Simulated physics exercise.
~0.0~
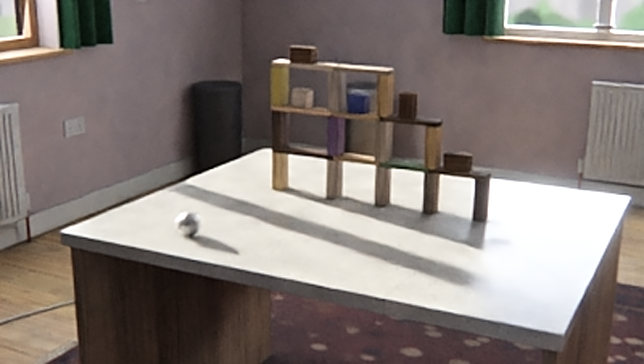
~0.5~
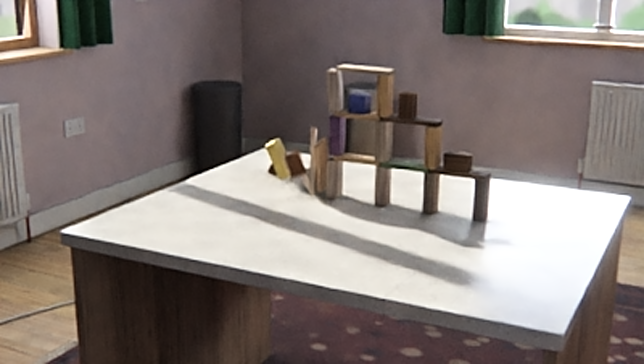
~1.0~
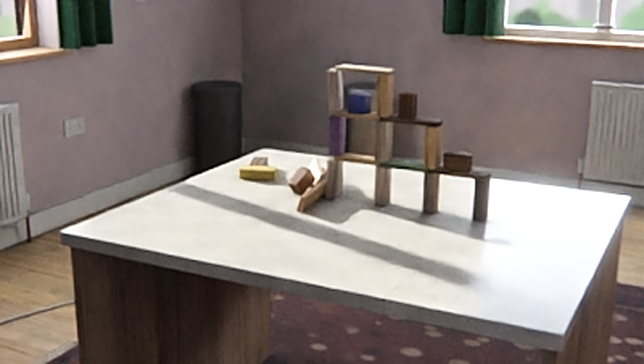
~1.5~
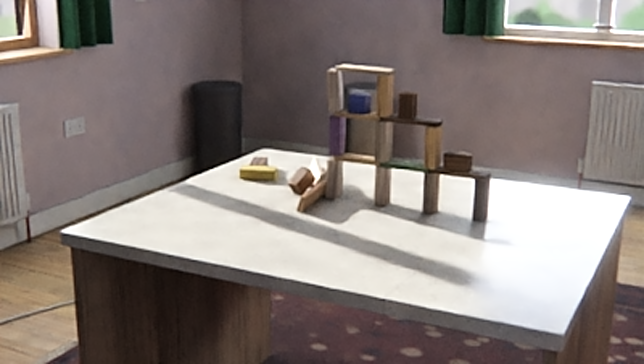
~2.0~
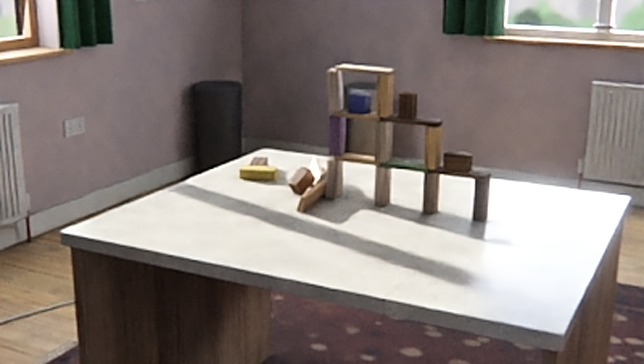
On a white table, a ball knocks down a block structure's left end; the rest stands.
